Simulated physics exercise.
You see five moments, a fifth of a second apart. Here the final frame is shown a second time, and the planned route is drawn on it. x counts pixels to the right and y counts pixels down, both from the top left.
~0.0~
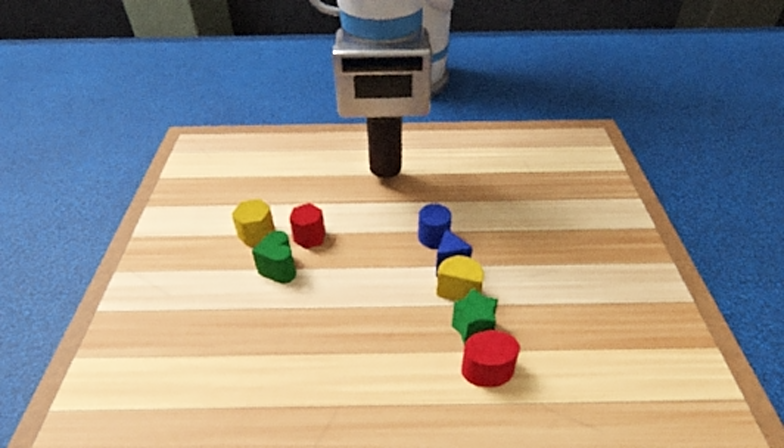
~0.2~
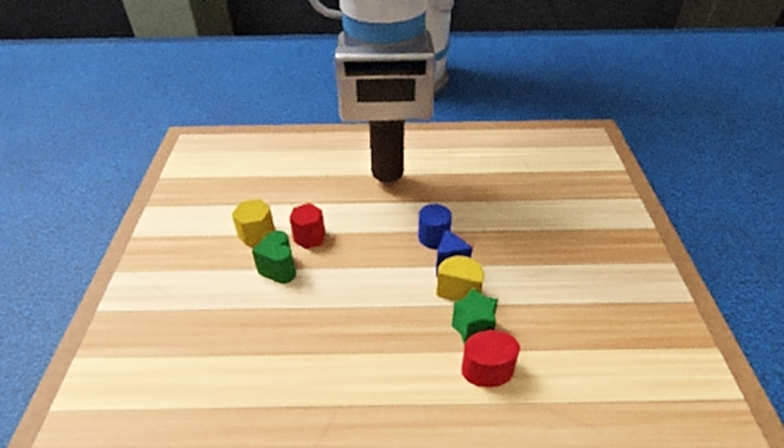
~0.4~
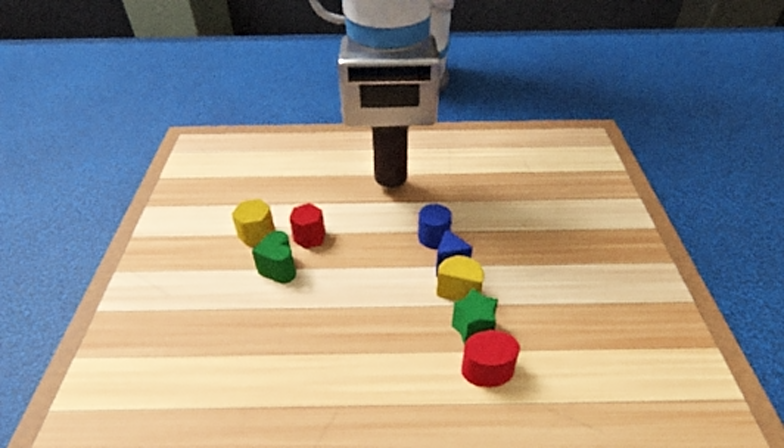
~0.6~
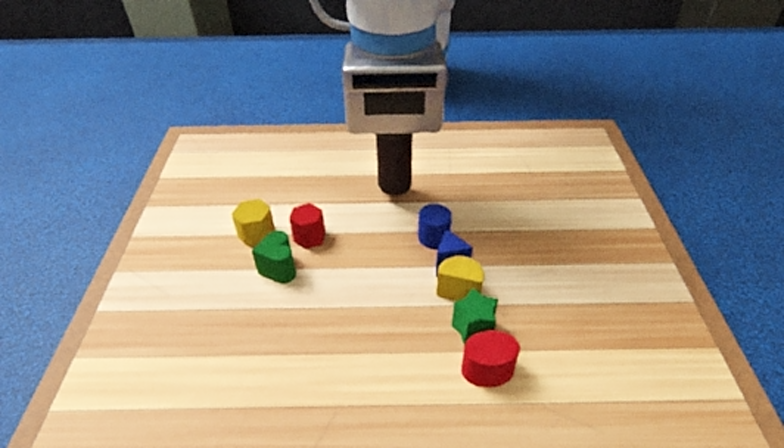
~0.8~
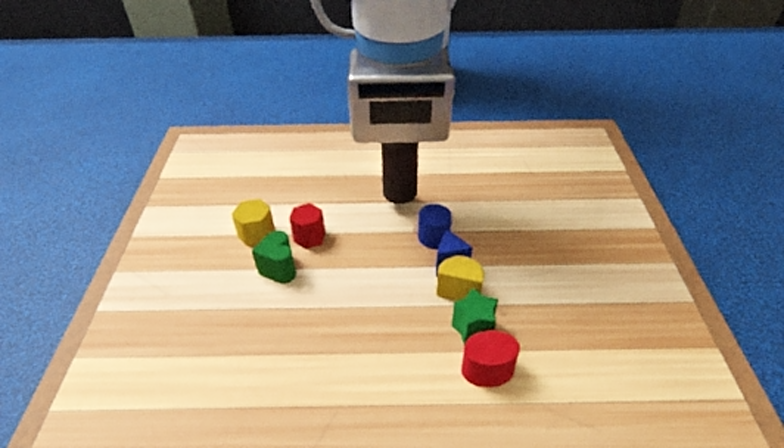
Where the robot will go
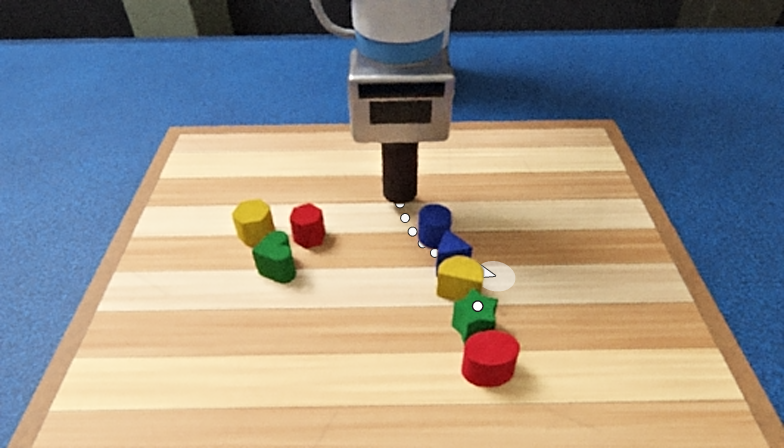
At the start, a robot arm holds a dark bar above the far part of a striped wooden board, with colourful blocks grouped at left and lined up at right. The arm then moves the bar slightly nearer and to the right, closer to the blue round block, while the blocks stay still.
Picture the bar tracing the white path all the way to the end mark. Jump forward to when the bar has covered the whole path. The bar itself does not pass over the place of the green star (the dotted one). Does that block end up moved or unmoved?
At the end, its place is the same.
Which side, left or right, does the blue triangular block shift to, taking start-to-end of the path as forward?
My prediction: Leftwards.
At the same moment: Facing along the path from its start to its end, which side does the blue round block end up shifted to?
It gets pushed left.
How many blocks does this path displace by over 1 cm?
Two.
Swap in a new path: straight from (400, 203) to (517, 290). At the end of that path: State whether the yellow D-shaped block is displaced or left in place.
It's moved.
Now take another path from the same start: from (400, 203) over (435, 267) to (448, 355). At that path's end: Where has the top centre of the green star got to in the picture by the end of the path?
Final place: (502, 324).
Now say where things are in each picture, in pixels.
In the first picture, bar's lower end at (386, 169); blue round block at (435, 214); blue triangular block at (452, 243); yellow D-shaped block at (462, 268); green star at (478, 306).
In the second picture, bar at (388, 173); blocks still.
In the third picture, bar at (391, 178); blocks still.
In the fourth picture, bar at (395, 185); blocks still.
In the fifth picture, bar at (400, 194); blue round block at (435, 214); blue triangular block at (452, 243); yellow D-shaped block at (462, 268); green star at (478, 306).
Drawn move, from (400, 203) over (414, 234) and (447, 260) to (495, 276); the dot is on the green star.
On the path given first. One third of the way, bar at (415, 225); blue round block at (448, 222); blue triangular block at (456, 247), turned 20° clockwise.
Two thirds of the way, bar at (448, 251); blue round block at (485, 230); blue triangular block at (485, 253), turned 95° clockwise; yellow D-shaped block at (462, 273).
At the end, bar at (497, 267); blue round block at (518, 231); blue triangular block at (524, 271), turned 165° clockwise; yellow D-shaped block at (462, 273); green star still.
